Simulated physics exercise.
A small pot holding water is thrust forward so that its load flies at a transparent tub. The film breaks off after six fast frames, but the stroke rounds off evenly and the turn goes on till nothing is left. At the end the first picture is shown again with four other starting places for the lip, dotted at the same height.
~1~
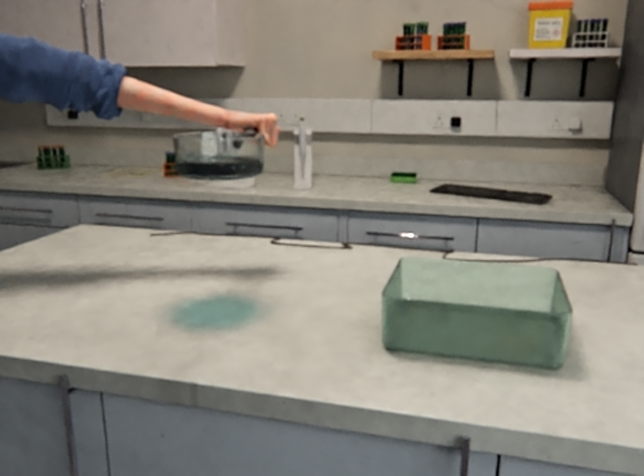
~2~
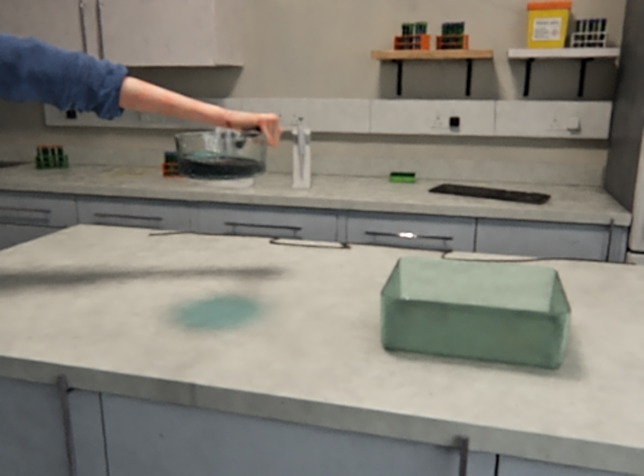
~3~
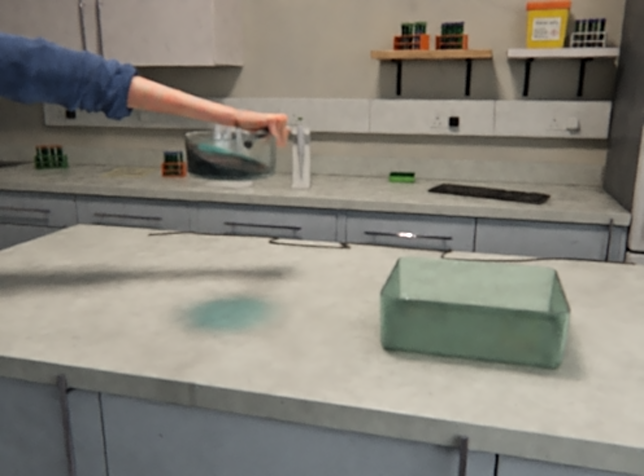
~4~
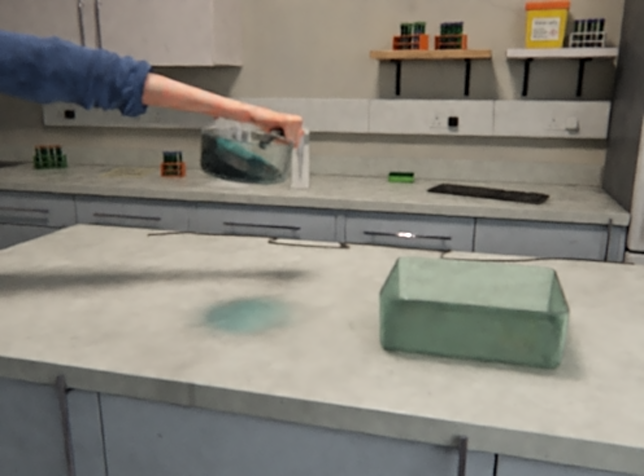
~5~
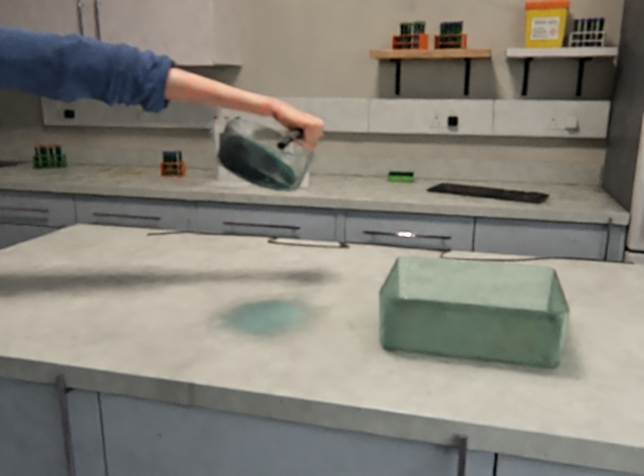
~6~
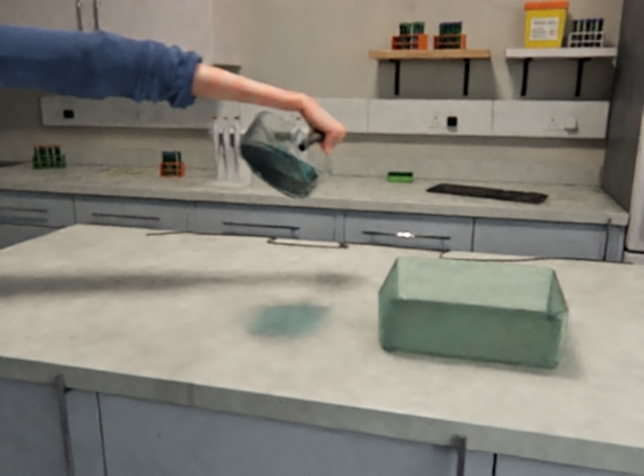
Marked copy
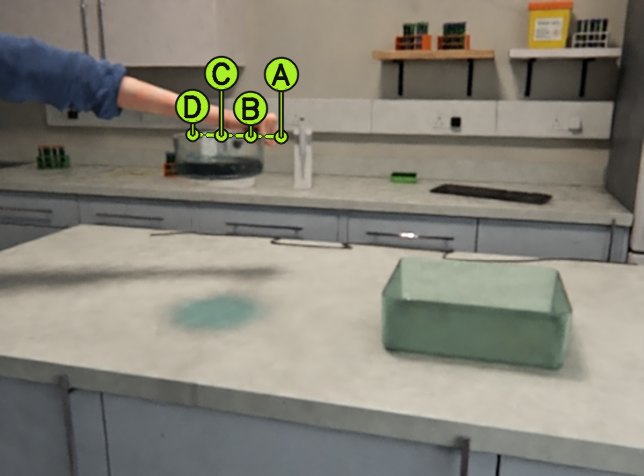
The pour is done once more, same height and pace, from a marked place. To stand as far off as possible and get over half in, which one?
Place C.
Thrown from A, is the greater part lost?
No.
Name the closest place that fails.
Place D.
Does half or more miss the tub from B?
No, that is safe.
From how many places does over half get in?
Three of the four.
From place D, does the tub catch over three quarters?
No, less.
On the marked copy, A at (281, 136); B at (250, 136); C at (221, 135); D at (192, 134).
With A, about 82 % lands in the tub, 12 % falls short and 6 % goes beside or beyond.
With B, about 69 % lands in the tub, 14 % falls short and 16 % goes beside or beyond.
With C, about 61 % lands in the tub, 22 % falls short and 17 % goes beside or beyond.
With D, about 39 % lands in the tub, 54 % falls short and 7 % goes beside or beyond.
